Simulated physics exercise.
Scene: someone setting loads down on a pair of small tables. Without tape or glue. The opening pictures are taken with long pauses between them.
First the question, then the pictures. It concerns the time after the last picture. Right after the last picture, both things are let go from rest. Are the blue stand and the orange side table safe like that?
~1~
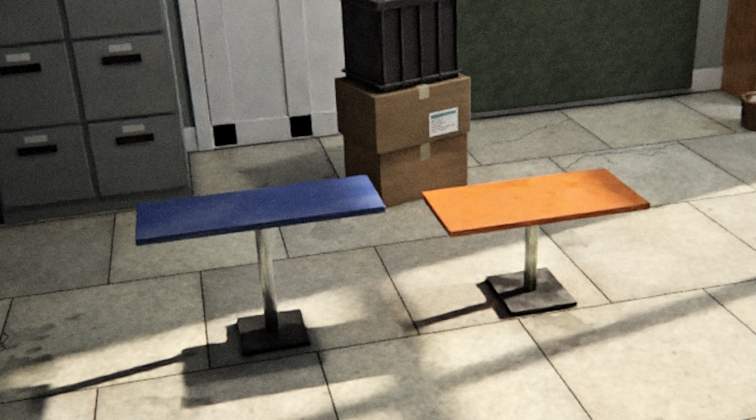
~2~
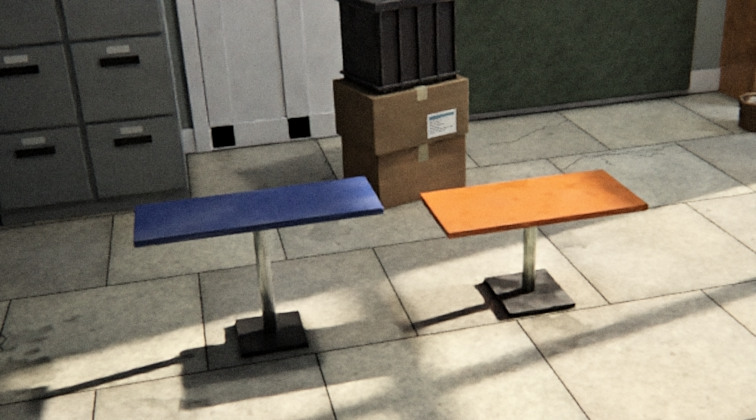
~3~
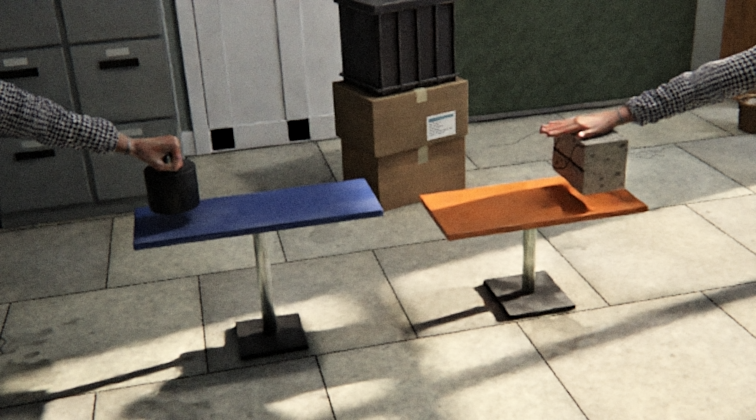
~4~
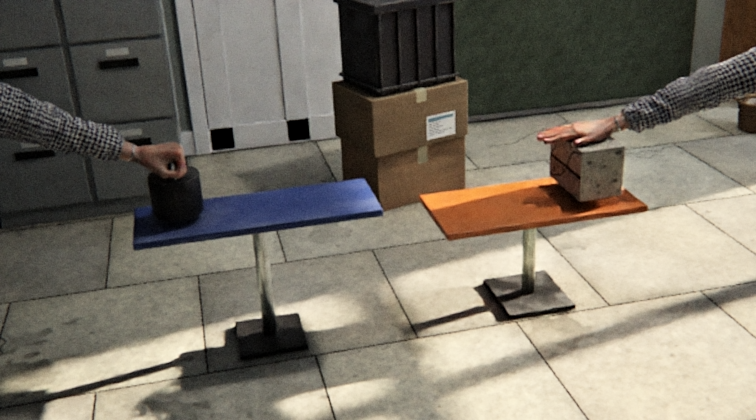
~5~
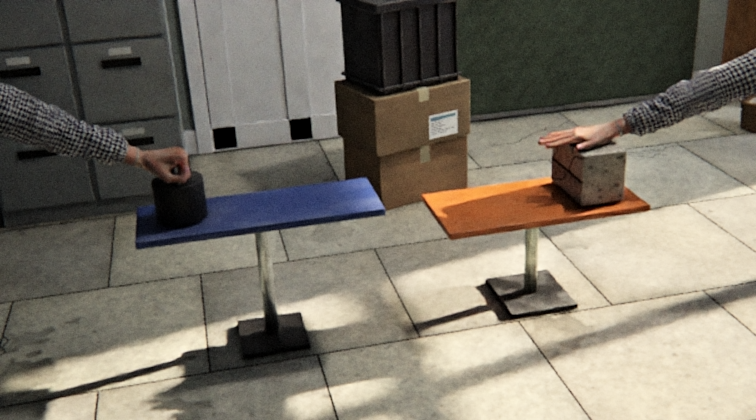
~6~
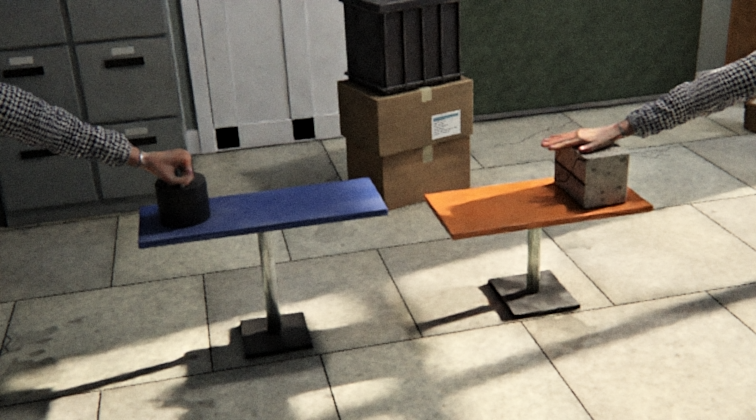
The blue stand keels over; the orange side table keels over.
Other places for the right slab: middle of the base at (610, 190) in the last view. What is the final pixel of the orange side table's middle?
Resting at (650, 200).
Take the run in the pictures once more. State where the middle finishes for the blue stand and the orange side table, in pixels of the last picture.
The blue stand at (147, 265), the orange side table at (601, 211).
Then, 0.48 s past the last view, blue stand leaning 23° off how it started near (203, 217); orange side table leaning 13° off how it started near (558, 195).
Then, 0.66 s past the last view, blue stand leaning 60° off how it started near (143, 267); orange side table leaning 35° off how it started near (594, 194).
Then, 0.86 s past the last view, blue stand leaning 59° off how it started near (147, 265); orange side table leaning 63° off how it started near (616, 202).
Finally, the blue stand tips up, near (147, 265); the orange side table tips up, near (601, 211).
